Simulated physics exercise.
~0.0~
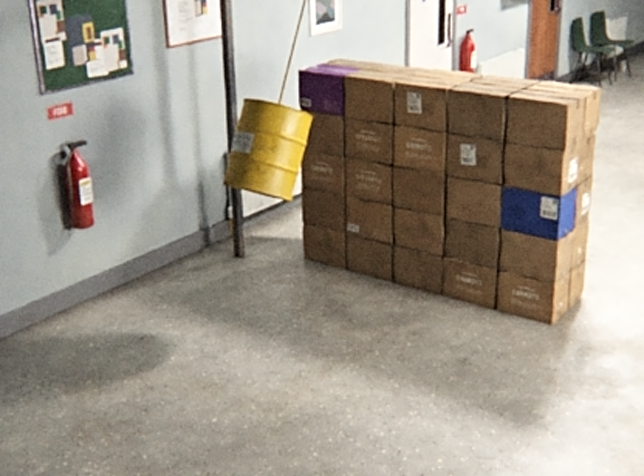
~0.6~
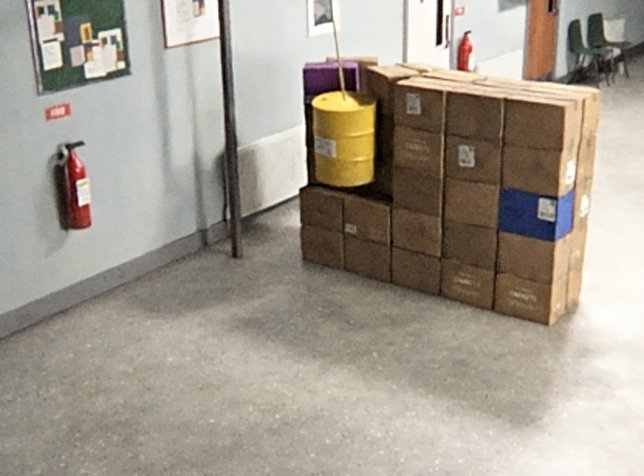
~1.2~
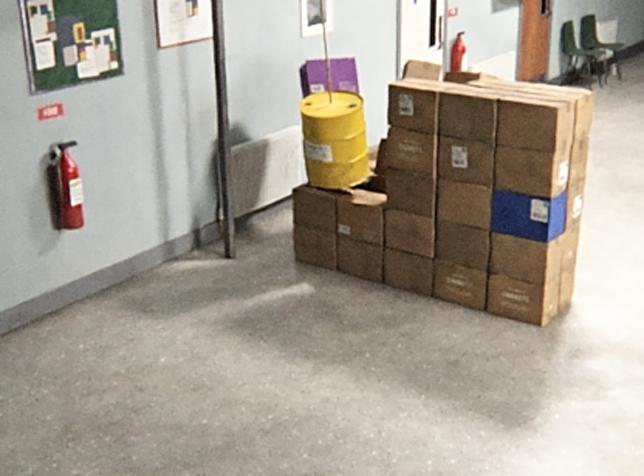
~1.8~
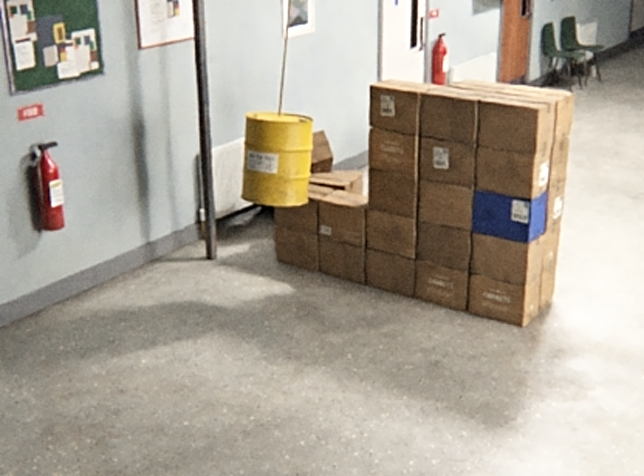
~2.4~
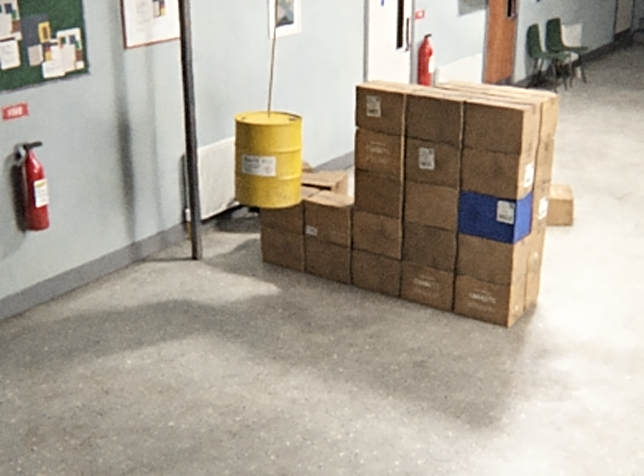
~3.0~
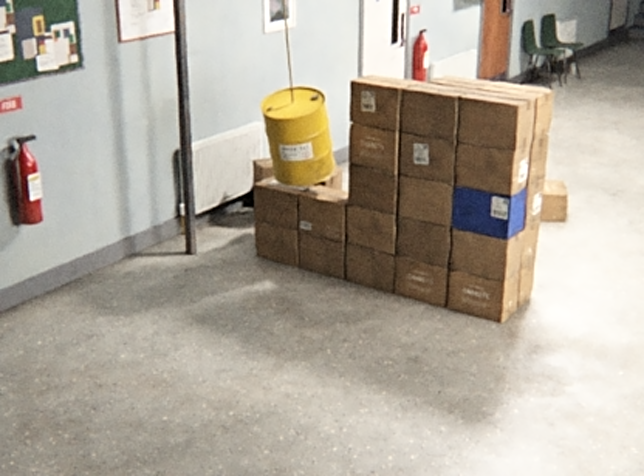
The footage shows a yellow drum hanging on a line swinging into the left end of a stacked carton wall, knocking back upper boxes, including a purple one that tilts and drops from view. The drum keeps swinging beside the gap, while the blue carton and right-hand stacks remain standing.
